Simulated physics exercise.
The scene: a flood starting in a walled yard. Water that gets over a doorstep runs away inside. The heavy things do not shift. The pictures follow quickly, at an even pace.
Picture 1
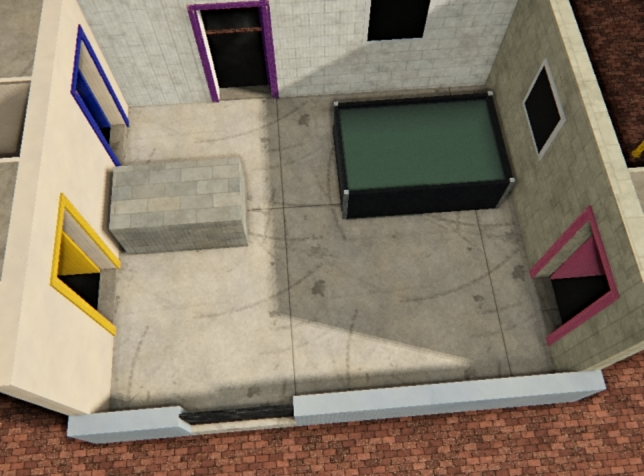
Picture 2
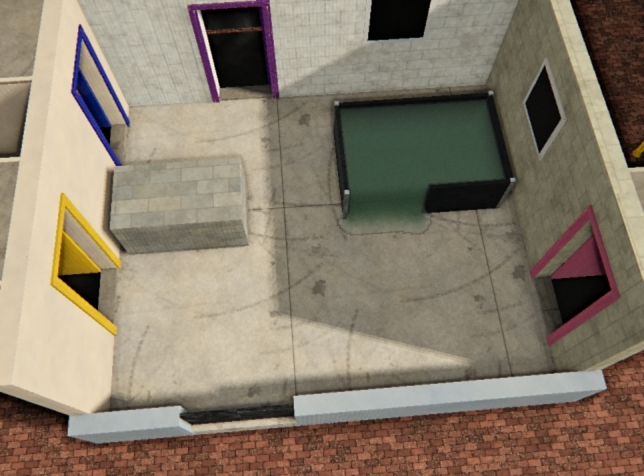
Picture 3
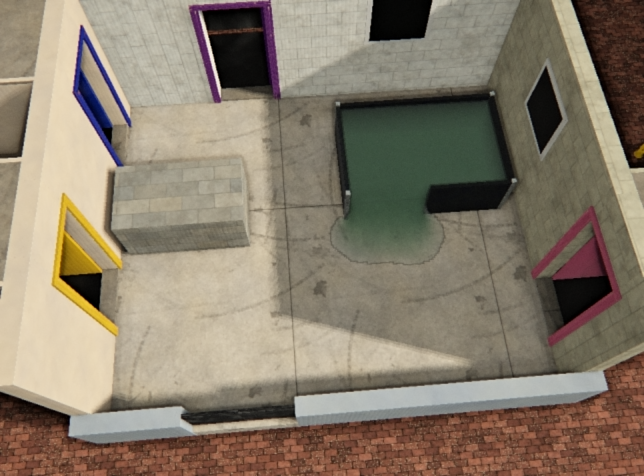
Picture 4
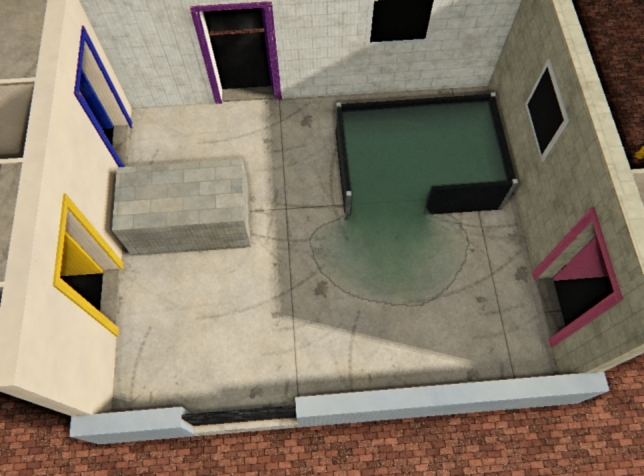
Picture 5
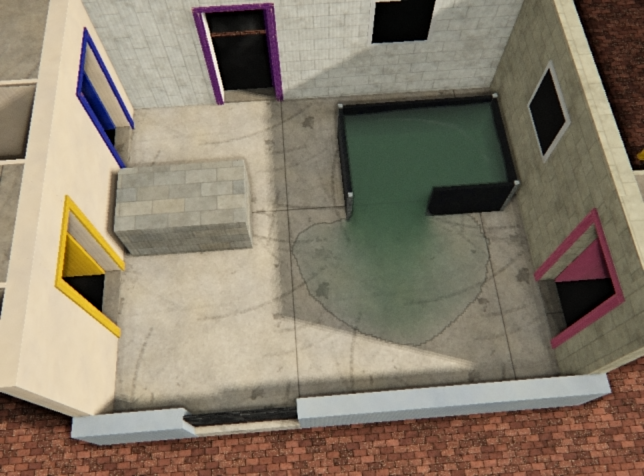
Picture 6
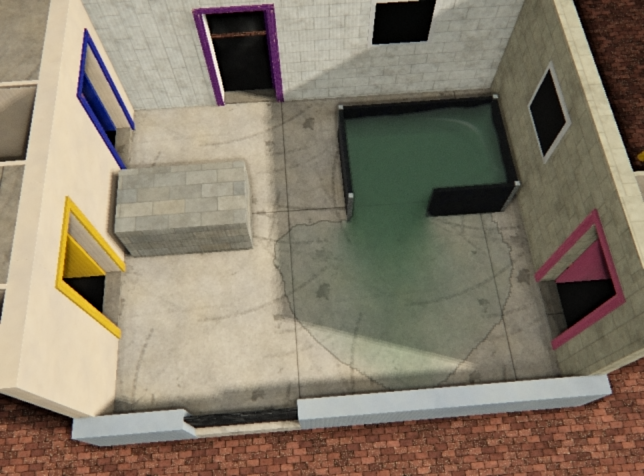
The clip shows a walled yard with a stone block and a black-sided tank of green water; part of the tank's front side disappears, and water pours through the gap, spreading in a widening pool across the concrete floor.
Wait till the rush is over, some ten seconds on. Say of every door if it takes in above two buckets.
In the end: The pink door floods; the purple door holds within the limit; the blue door holds within the limit; the yellow door floods.
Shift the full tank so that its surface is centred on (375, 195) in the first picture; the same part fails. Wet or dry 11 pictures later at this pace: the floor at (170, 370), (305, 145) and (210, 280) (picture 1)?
As listed: Awash, clear, not flooded.
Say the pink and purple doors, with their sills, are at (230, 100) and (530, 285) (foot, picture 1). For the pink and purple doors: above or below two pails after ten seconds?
In short: The pink door holds; the purple door is over.
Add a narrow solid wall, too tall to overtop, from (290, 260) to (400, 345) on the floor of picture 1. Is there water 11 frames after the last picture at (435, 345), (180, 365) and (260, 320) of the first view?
In turn: Flooded, not flooded, clear.
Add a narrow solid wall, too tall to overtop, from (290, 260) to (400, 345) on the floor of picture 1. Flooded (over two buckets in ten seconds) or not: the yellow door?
Yellow stays under.
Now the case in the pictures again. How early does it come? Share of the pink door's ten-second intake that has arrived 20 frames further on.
Close to 20 %.
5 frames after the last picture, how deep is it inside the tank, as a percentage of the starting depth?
Close to 62 %.
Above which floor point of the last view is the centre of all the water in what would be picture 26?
Close to (376, 280).
A moment on, water covers 40 % of the floor; the pink door wet at the sill, nothing in, the purple door not reached, the blue door not reached, the yellow door not reached.
Next, water covers 50 % of the floor; the pink door under two buckets in, the purple door not reached, the blue door not reached, the yellow door not reached.
Then, water covers 60 % of the floor; the pink door over two buckets in, the purple door not reached, the blue door not reached, the yellow door under two buckets in.
Later, water covers 80 % of the floor; the pink door far over two buckets in, the purple door wet at the sill, nothing in, the blue door wet at the sill, nothing in, the yellow door over two buckets in.
In the end, water covers 95 % of the floor; the pink door far over two buckets in, the purple door under two buckets in, the blue door wet at the sill, nothing in, the yellow door far over two buckets in.
